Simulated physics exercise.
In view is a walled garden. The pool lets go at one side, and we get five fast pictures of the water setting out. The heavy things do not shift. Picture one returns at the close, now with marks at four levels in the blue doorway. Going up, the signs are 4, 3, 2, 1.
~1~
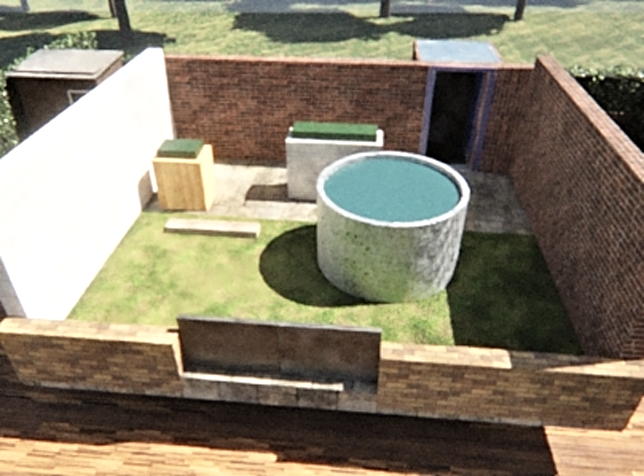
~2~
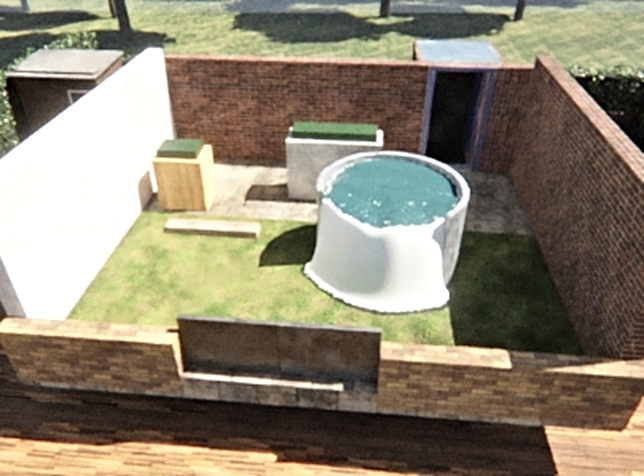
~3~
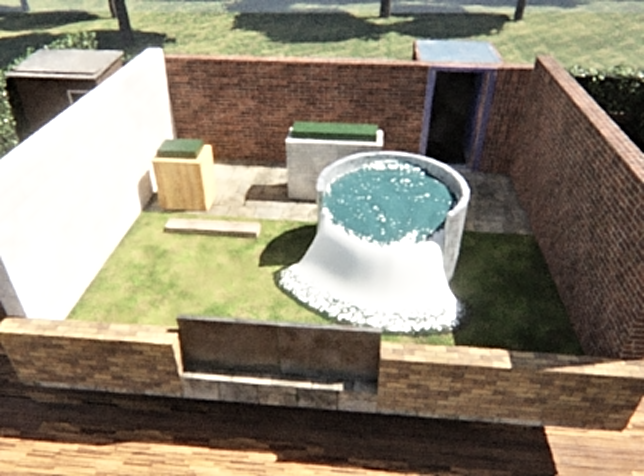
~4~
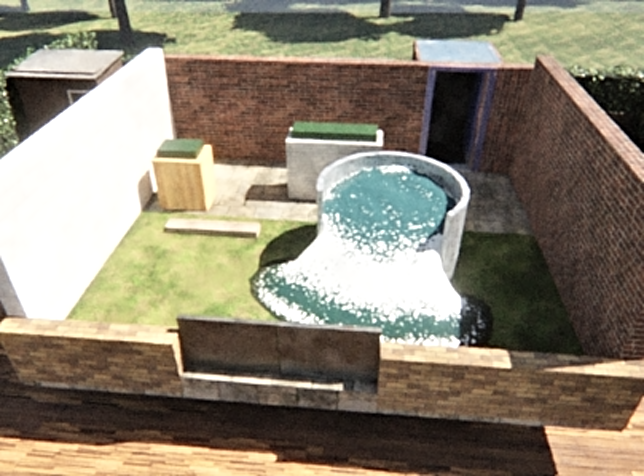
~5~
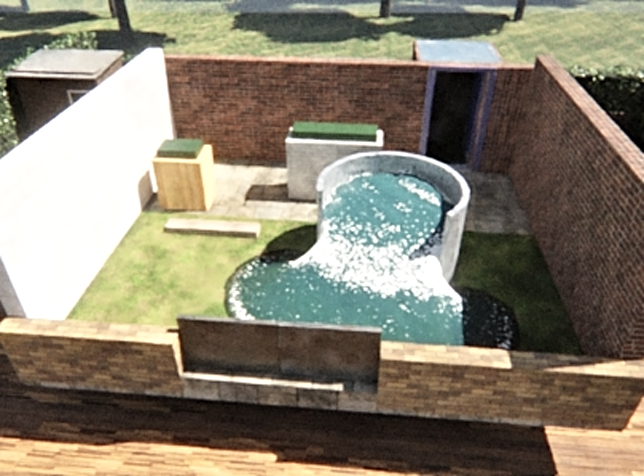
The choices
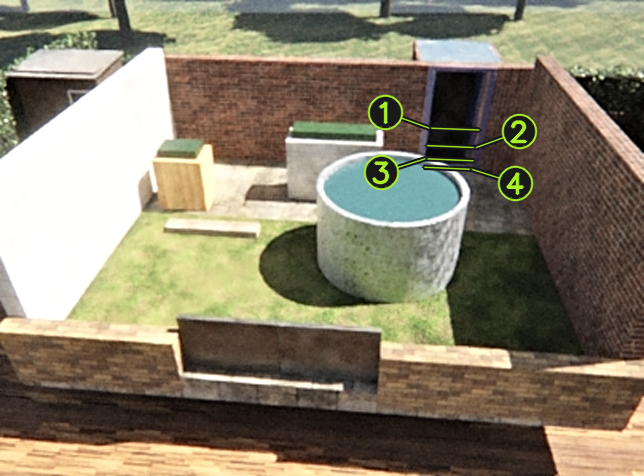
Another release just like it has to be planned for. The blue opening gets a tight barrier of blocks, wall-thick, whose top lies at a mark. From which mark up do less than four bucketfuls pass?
3 is the one.
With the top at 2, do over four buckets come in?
No, that is safe.
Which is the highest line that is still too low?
That would be 4.
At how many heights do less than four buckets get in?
Three of the four.
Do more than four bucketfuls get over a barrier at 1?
No, that is safe.
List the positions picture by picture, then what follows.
Water in the pool at rest, its middle at (392, 190); foot of the blue doorway at (447, 170); shut gate at (279, 331), in the first picture.
In the second picture, 2 % of the ground under water, visible out to (310, 264).
In the third picture, 6 % of the ground under water, visible out to (277, 276).
In the fourth picture, 11 % of the ground under water, visible out to (256, 288).
In the fifth picture, 18 % of the ground under water, visible out to (510, 324).
In lime, 1 at (454, 129); 2 at (451, 146); 3 at (449, 159); 4 at (447, 168); from the bottom up 4, 3, 2, 1.
Choosing 1, nothing gets over.
Choosing 2, nothing gets over.
Choosing 3, nothing gets over.
Choosing 4, some 20 bucketfuls get in.
